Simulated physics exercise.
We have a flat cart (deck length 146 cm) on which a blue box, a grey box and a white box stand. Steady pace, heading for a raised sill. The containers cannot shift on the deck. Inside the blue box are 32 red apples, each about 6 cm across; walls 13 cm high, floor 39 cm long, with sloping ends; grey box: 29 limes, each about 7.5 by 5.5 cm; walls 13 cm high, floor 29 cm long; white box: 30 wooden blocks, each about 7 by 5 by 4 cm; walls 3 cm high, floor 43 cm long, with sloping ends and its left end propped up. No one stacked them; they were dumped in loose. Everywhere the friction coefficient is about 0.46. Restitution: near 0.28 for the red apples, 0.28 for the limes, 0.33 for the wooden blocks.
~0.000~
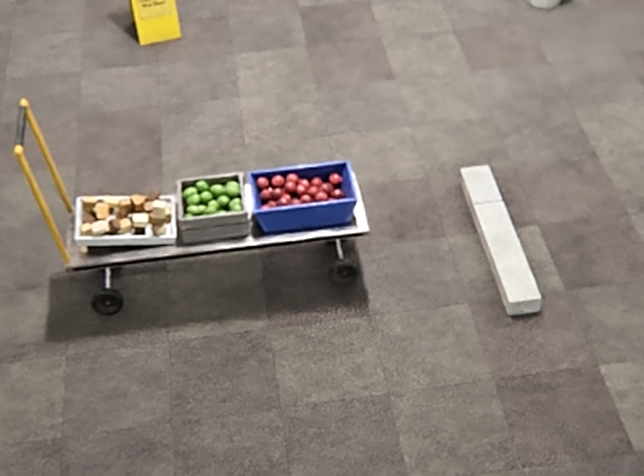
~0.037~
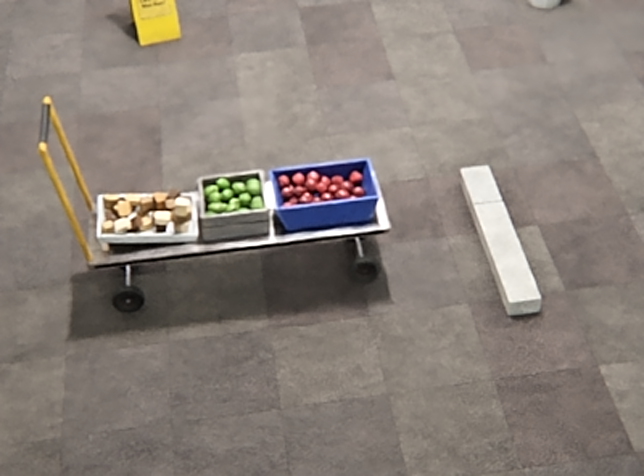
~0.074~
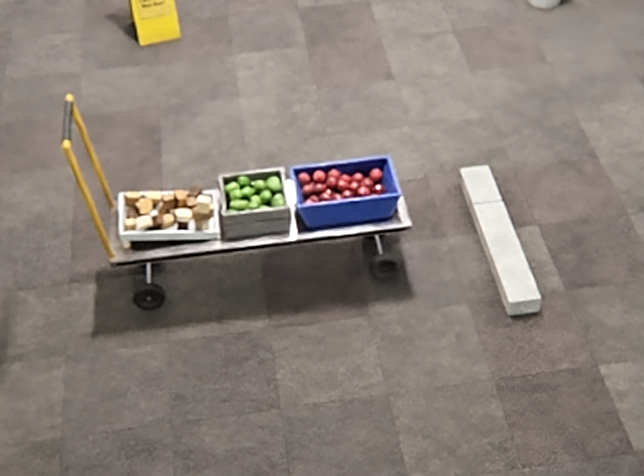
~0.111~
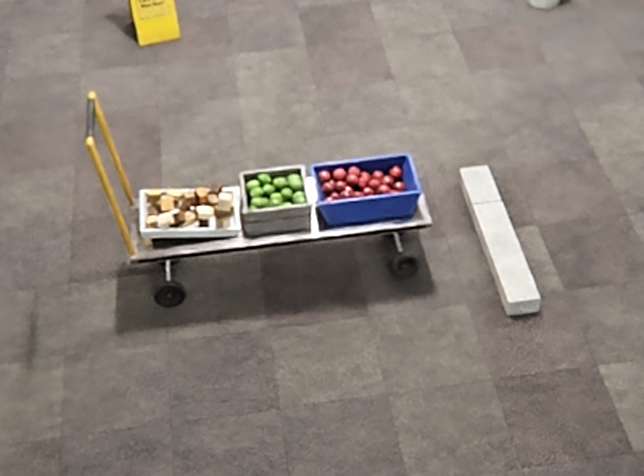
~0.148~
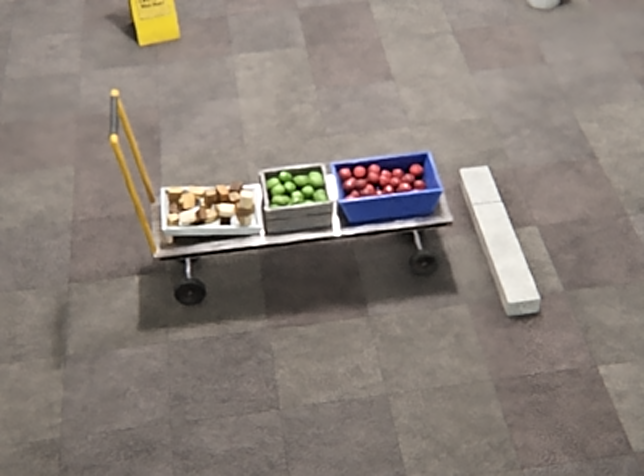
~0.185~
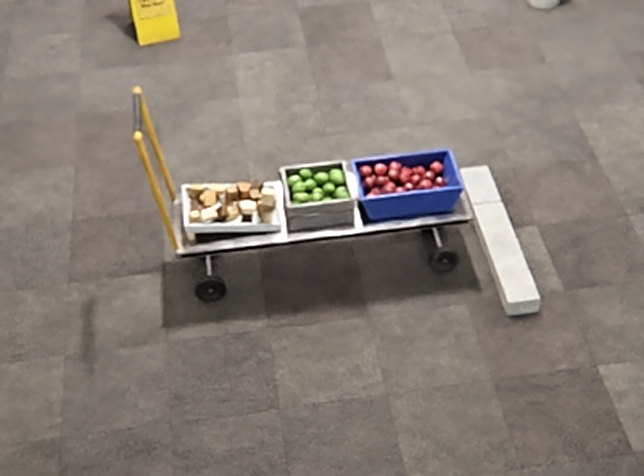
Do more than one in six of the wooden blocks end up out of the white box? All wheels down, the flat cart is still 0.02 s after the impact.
Yes. Spillage goes beyond one sixth.
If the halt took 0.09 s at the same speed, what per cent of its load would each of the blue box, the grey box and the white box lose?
Blue box 0 %, grey box 0 %, white box 30 %.
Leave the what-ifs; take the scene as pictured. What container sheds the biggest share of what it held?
Result: White box.
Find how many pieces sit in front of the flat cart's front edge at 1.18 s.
About 4.
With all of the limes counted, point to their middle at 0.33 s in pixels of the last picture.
Middle: About (352, 188) px.
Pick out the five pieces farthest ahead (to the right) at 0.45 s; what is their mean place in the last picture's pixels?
I'd put their middle close to (488, 153).
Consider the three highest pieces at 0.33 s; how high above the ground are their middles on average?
62 cm.
After 0.23 s, impact.
After 0.33 s, 0 of 32 out of the blue box, 0 of 29 out of the grey box and 3 of 30 out of the white box.
After 0.45 s, 3 of 32 out of the blue box, 0 of 29 out of the grey box and 6 of 30 out of the white box.
After 0.68 s, 4 of 32 out of the blue box, 0 of 29 out of the grey box and 10 of 30 out of the white box.
When it is over (at 1.18 s), 4 of 32 out of the blue box, 0 of 29 out of the grey box and 10 of 30 out of the white box. Asked share, 10 of 30, 33 per cent.
